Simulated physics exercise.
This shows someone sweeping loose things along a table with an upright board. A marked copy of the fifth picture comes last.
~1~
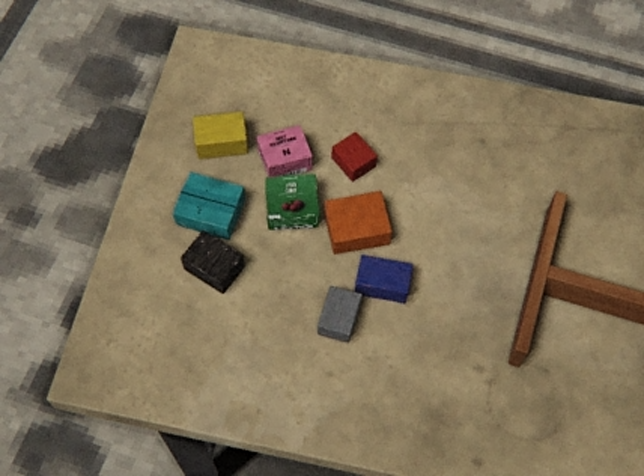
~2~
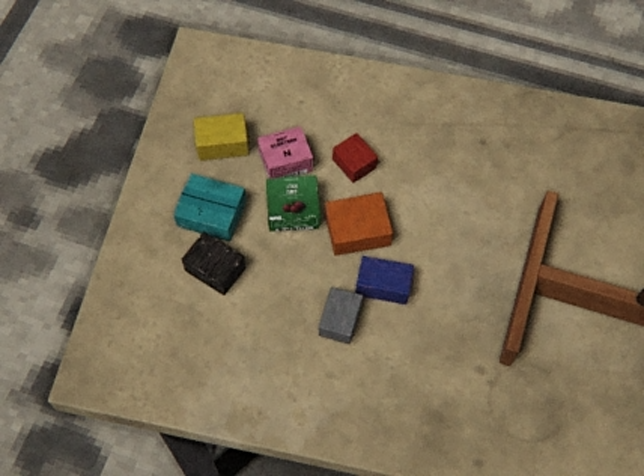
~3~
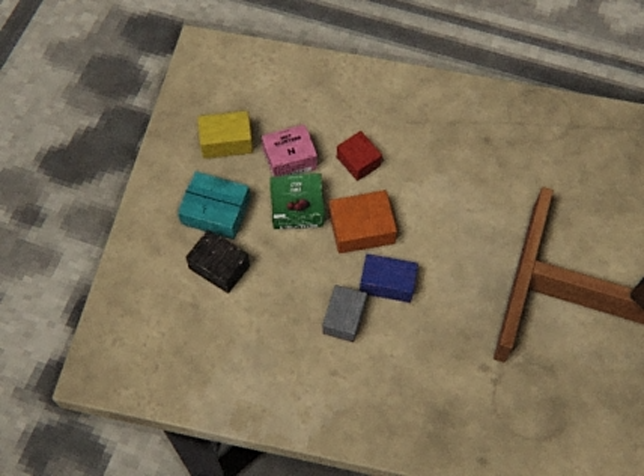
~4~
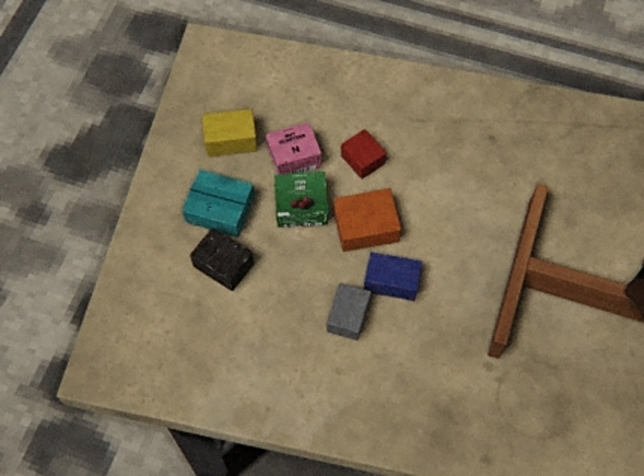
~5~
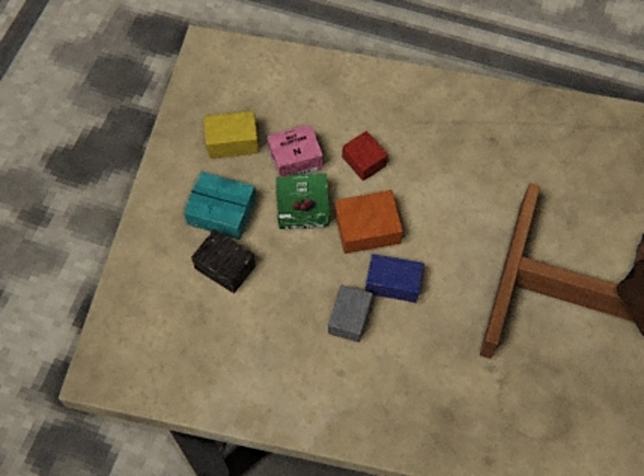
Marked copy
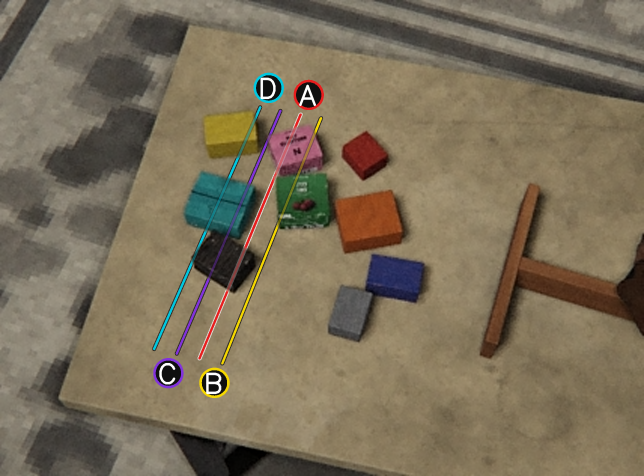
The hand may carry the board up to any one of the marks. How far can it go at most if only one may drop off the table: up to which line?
Up to line D.
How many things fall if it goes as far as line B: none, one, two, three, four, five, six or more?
In all, none.
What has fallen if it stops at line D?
The turquoise box.
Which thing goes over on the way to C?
It is the turquoise box.
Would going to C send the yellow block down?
No.
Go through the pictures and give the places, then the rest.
The first frame shows board (543, 269); turquoise box (210, 206); pink packet (285, 153).
The second frame shows board (534, 268); grey block (341, 316).
The third frame shows board (528, 264); blue block (389, 278).
The fourth frame shows board (522, 260); orange block (367, 220).
The fifth frame shows board (514, 260); red block (365, 156); turquoise box (220, 205); pink packet (295, 153).
On the marked copy, A at (253, 228); B at (275, 233); C at (232, 224); D at (211, 220).
Following D. Soon after the start, board (403, 239); blue block (361, 270); yellow block (231, 135).
Later, board (294, 218); turquoise box (158, 196); green box (217, 186).
In the end, board (211, 202); turquoise box over the edge; green box (141, 171); one fallen.
As for the rest, A is within the limit but short; B is within the limit but short; C is within the limit but short.
